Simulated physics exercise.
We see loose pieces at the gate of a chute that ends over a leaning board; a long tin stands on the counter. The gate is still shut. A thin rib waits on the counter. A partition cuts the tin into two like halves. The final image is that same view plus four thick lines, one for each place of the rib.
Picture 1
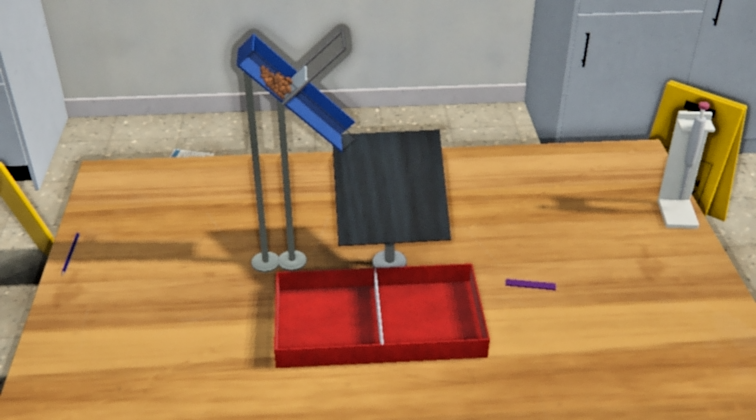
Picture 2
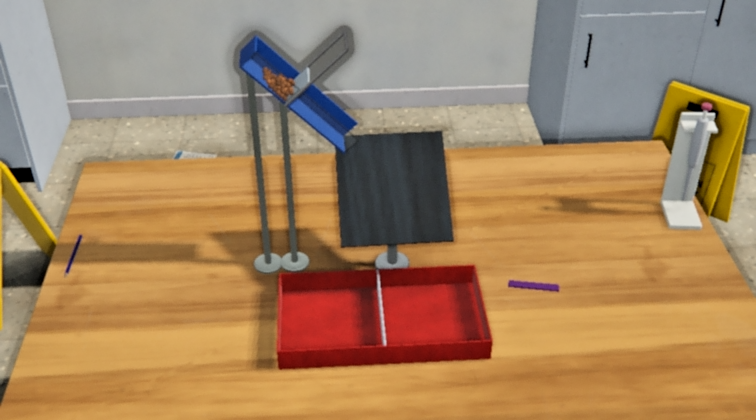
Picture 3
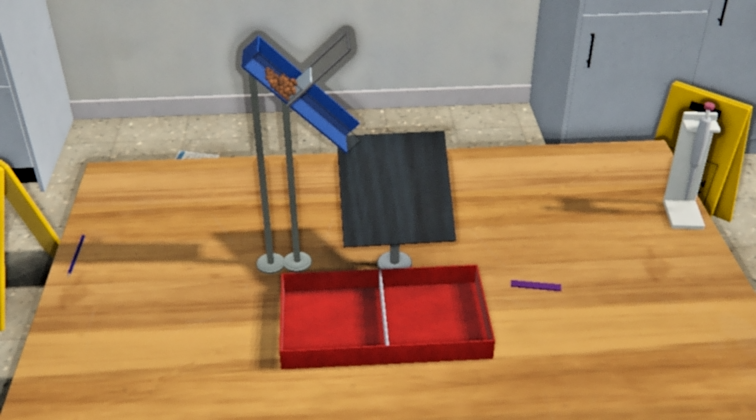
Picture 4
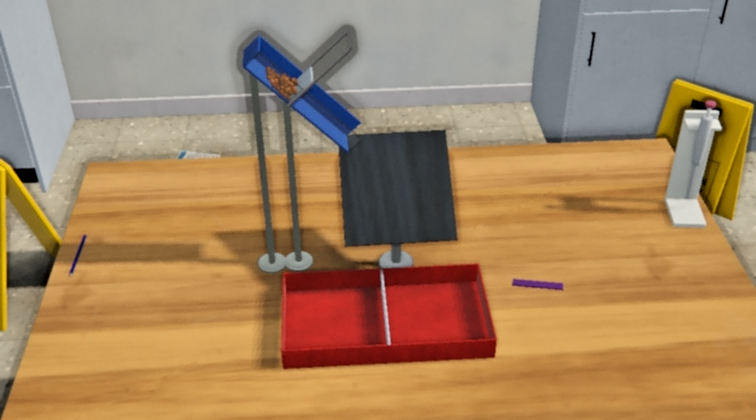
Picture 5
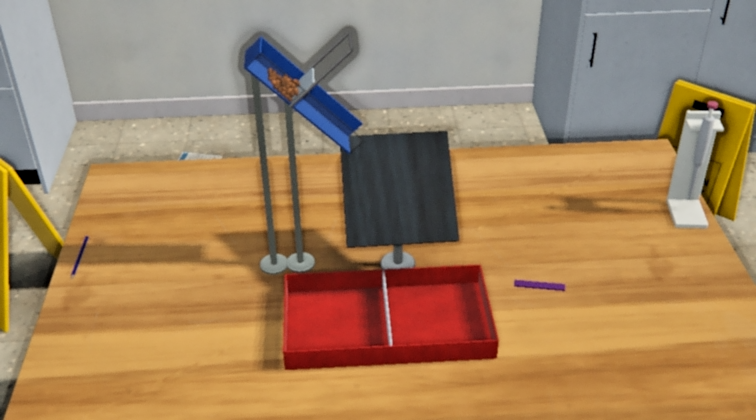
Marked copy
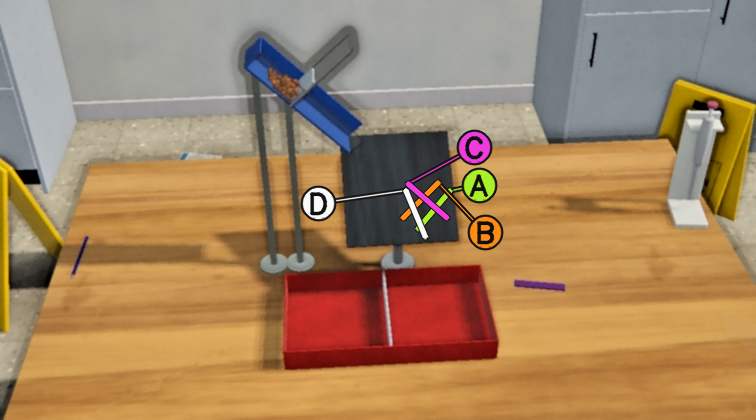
On a wooden counter, orange pieces rest in a sloping blue chute above a dark board.
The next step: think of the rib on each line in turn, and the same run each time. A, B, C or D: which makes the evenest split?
Take B.
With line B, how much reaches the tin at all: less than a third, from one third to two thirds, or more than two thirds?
More than two thirds.
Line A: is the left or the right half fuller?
The right half.
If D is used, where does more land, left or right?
The right half.
On the marked copy, line A from (449, 190) to (418, 228); line B from (438, 182) to (403, 217); line C from (408, 183) to (446, 217); line D from (405, 190) to (425, 236).
With A, of what is caught, a small part in the left half, nearly all in the right.
With B, of what is caught, about half in the left half, about half in the right.
With C, of what is caught, a small part in the left half, nearly all in the right.
With D, of what is caught, a small part in the left half, most in the right.
